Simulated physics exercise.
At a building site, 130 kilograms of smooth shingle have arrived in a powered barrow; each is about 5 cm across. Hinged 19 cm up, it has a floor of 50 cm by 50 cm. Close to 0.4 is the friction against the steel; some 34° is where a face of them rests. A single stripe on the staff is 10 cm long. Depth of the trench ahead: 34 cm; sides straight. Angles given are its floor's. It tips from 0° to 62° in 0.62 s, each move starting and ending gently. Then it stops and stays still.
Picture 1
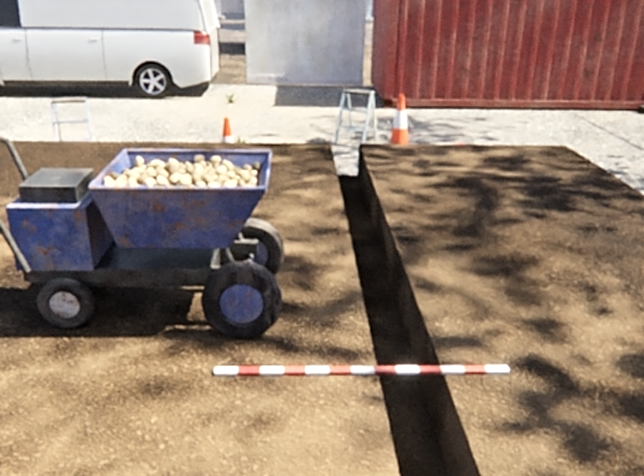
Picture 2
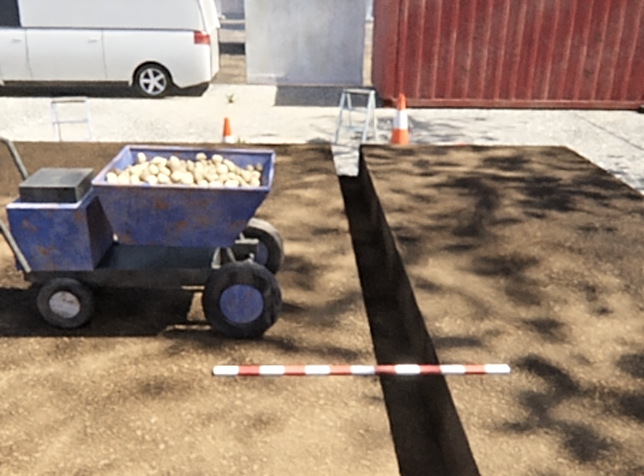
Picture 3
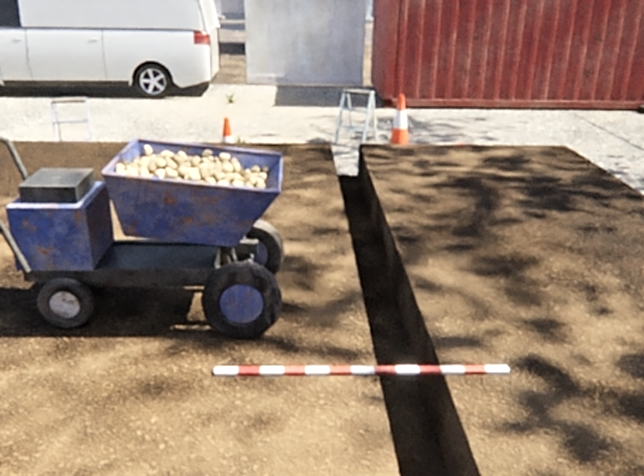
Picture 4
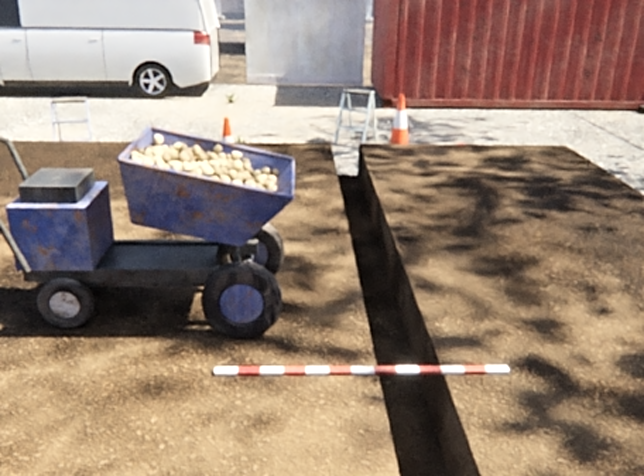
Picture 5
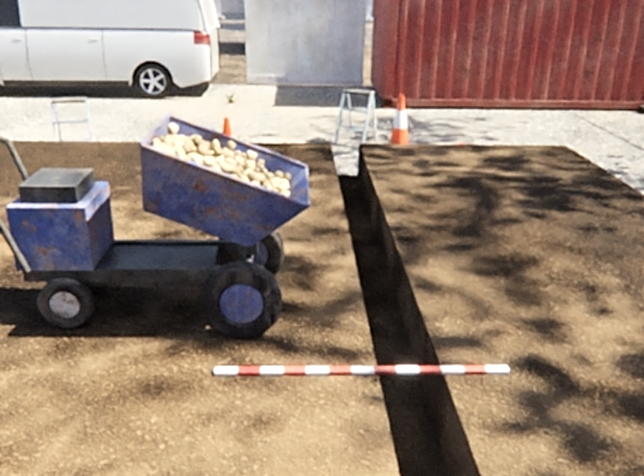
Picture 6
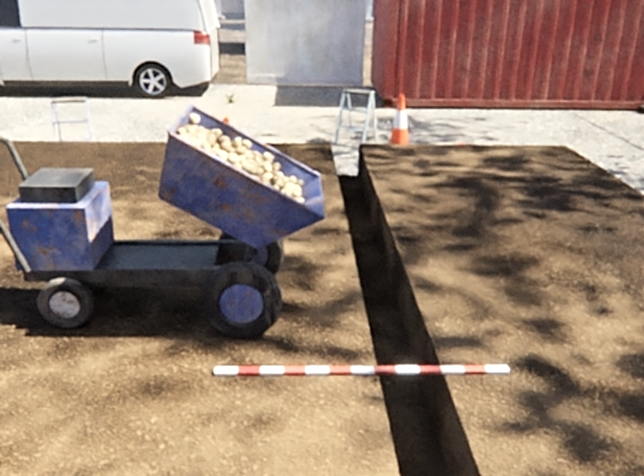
A blue tray loaded with pale stones tilts steadily to the right on a parked dumper.
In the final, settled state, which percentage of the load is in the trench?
47 per cent is in the trench.
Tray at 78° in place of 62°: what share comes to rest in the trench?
It would come to about 65 percent.
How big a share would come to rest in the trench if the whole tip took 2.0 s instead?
I'd put it at roughly 70 per cent.
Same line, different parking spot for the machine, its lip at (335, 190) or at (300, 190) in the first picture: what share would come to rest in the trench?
About 10 and 25 per cent.
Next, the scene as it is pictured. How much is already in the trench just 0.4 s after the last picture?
By then, around 20 percent.
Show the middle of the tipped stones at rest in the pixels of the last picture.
Roughly (405, 346), I'd say.
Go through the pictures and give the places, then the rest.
In the first picture, the tray is at 0°, its lip at (266, 189); the top of the load is at (187, 168).
In the second picture, the tray is at 2°, its lip at (269, 190); the top of the load is at (183, 167).
In the third picture, the tray is at 6°, its lip at (279, 193); the top of the load is at (166, 161).
In the fourth picture, lip at (293, 198), floor tilted 13°, highest stones at (166, 150).
In the fifth picture, lip at (309, 206), floor tilted 21°, highest stones at (175, 140).
In the sixth picture, the tray is at 30°, its lip at (325, 218); the top of the load is at (193, 130).
Then, 0.2 s after the last picture the floor is at 52°, 100 % in the tray; the foremost stones are at (334, 224).
Then, 0.4 s after the last picture the floor is at 62°, 79 % in the tray, 2 % short of the trench, 19 % in the trench; the foremost stones are at (425, 301).
Then, 0.8 s after the last picture the floor is at 62°, 42 % in the tray, 1 % short of the trench, 28 % in the trench, 28 % past the trench; the foremost stones are at (563, 314).
Then, 2.7 s after the last picture the floor is at 62°, 24 % in the tray, 47 % in the trench, 28 % past the trench; the foremost stones are past the picture's edge.
